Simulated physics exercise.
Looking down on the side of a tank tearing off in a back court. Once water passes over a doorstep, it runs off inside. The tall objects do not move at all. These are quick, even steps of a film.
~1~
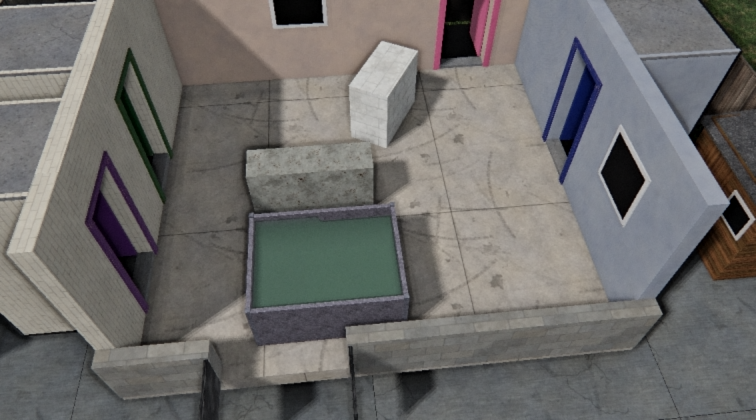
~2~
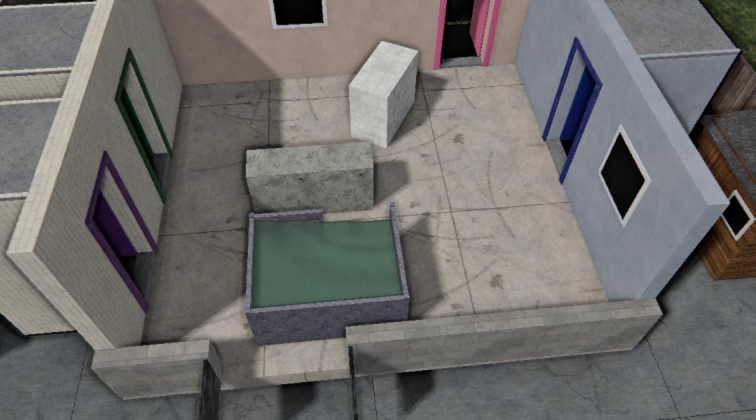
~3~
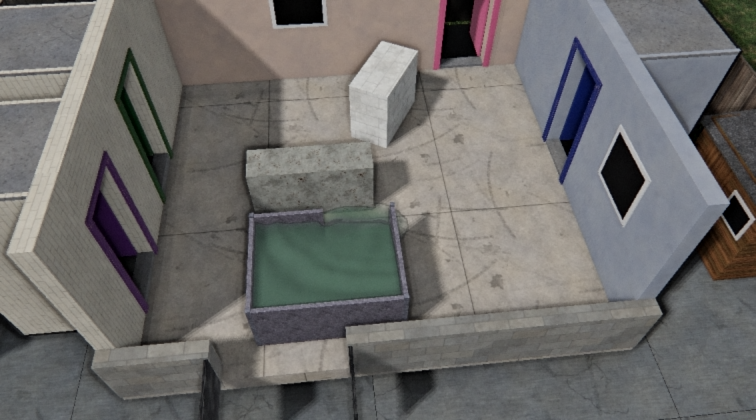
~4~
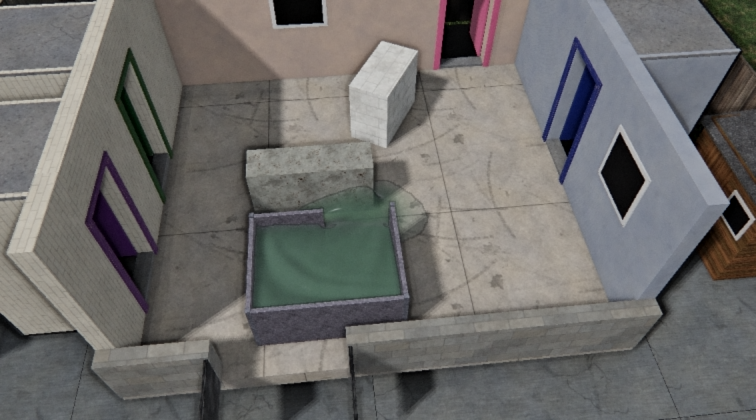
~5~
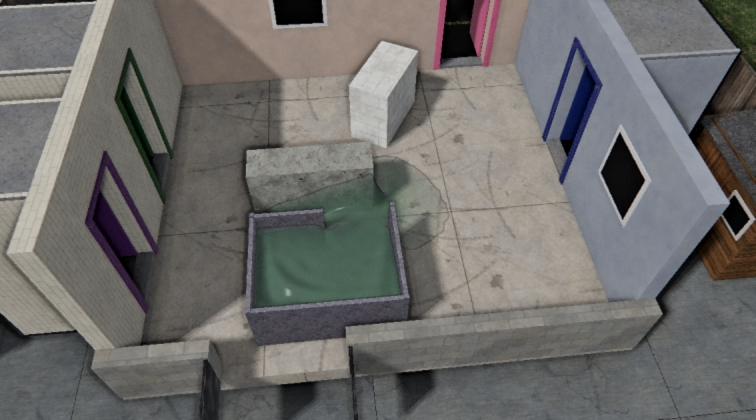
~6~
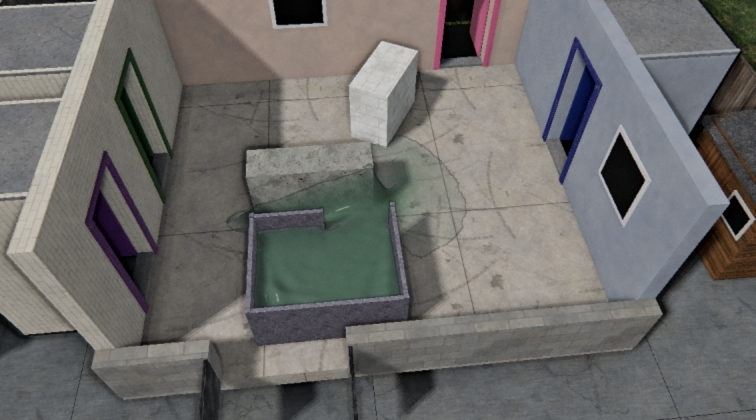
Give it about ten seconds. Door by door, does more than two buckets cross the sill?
In order: Blue door: More than two buckets. Green door: No more than two buckets. Pink door: More than two buckets. Purple door: More than two buckets.
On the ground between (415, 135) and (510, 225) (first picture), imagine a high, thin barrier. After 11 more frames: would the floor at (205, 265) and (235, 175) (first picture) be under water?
Soaked, not wet.
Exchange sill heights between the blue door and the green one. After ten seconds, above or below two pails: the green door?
Well, the green door remains within the limit here.
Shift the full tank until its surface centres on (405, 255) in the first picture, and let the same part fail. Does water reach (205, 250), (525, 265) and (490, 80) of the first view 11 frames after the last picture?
In the order asked: Not reached, not reached, reached by the flood.
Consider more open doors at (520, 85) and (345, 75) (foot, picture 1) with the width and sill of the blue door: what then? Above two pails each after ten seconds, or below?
First: Gets beyond it. Second: Remains below.
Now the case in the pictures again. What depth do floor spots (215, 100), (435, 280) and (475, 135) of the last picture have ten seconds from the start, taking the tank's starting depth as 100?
In the order asked, some 10, 4 and 6 in a hundred.
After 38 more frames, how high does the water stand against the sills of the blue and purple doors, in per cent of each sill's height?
Around 120 in a hundred for the first and 100 in a hundred for the second.
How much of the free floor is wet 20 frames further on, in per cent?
70 %.
A moment on, water covers 35 % of the floor; the blue door not reached, the green door not reached, the pink door not reached, the purple door under two buckets in.
Next, water covers 55 % of the floor; the blue door over two buckets in, the green door wet at the sill, nothing in, the pink door under two buckets in, the purple door over two buckets in.
Then, water covers 70 % of the floor; the blue door far over two buckets in, the green door wet at the sill, nothing in, the pink door over two buckets in, the purple door far over two buckets in.
Later, water covers 90 % of the floor; the blue door far over two buckets in, the green door wet at the sill, nothing in, the pink door far over two buckets in, the purple door far over two buckets in.
In the end, water covers 95 % of the floor; the blue door far over two buckets in, the green door wet at the sill, nothing in, the pink door far over two buckets in, the purple door far over two buckets in.
